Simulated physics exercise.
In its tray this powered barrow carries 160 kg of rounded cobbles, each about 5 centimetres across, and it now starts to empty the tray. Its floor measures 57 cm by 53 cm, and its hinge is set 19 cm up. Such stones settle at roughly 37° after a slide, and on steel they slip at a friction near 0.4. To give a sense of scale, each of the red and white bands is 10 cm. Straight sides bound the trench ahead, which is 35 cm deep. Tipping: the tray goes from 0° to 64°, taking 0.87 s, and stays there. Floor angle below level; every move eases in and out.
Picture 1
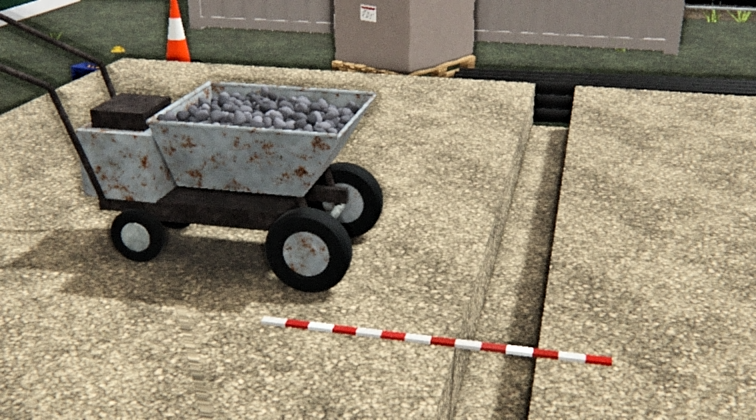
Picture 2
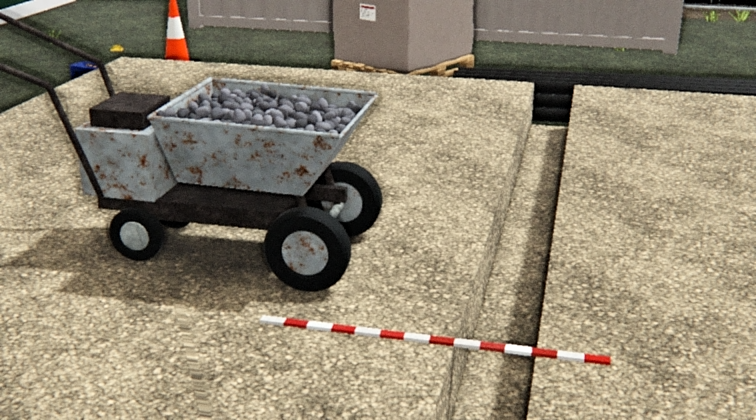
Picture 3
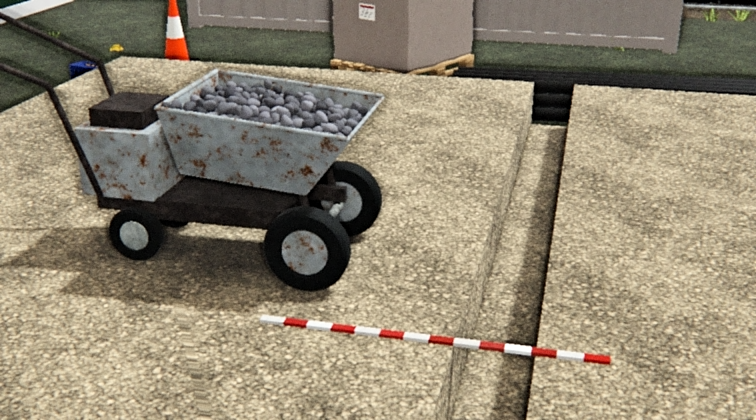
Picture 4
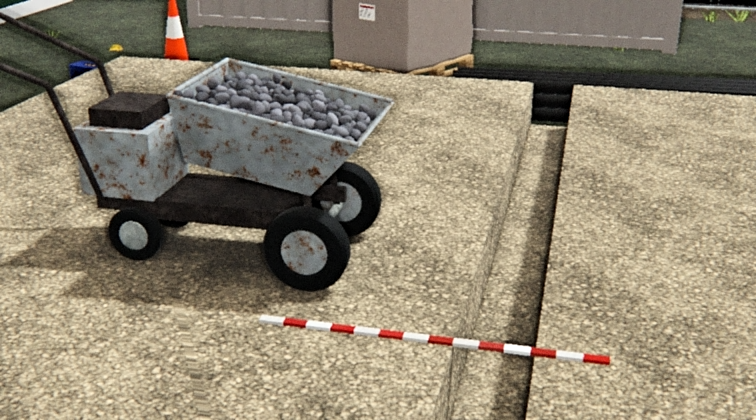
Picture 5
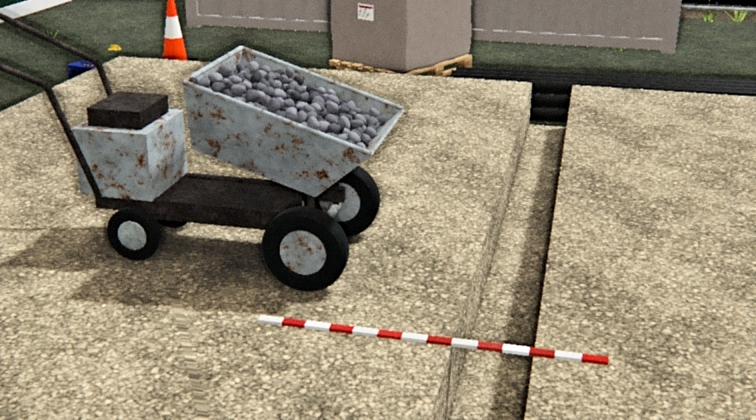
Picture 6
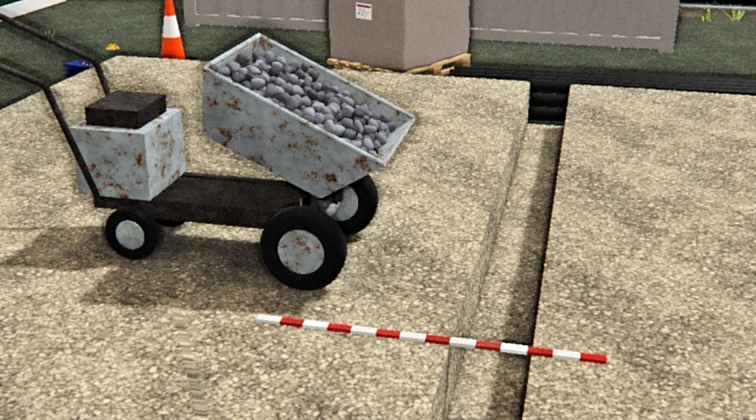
Rusty metal tray of grey rounded stones tilting steadily down to the right on a wheeled barrow beside a narrow trench.
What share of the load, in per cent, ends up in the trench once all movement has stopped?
About 63 per cent.
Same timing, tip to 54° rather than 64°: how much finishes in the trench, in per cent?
It would come to about 30 percent.
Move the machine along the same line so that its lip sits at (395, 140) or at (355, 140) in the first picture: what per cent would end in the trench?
Some 45 and some 70 per cent, in that order.
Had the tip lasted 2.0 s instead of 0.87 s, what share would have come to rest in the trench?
60 %.
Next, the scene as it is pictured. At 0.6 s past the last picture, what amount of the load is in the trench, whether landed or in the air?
Roughly 10 percent of the load.
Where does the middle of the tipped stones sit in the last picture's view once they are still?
The stones end up centred near (501, 328).
Then, 0.3 s after the last picture the floor is at 54°, 100 % in the tray; the foremost stones are at (424, 191).
Then, 0.6 s after the last picture the floor is at 64°, 80 % in the tray, 7 % short of the trench, 12 % in the trench; the foremost stones are at (519, 290).
Then, 1.0 s after the last picture the floor is at 64°, 49 % in the tray, 6 % short of the trench, 43 % in the trench, 2 % past the trench; the foremost stones are at (586, 285).
Then, 2.9 s after the last picture the floor is at 64°, 27 % in the tray, 8 % short of the trench, 63 % in the trench, 2 % past the trench; the foremost stones are at (671, 296).
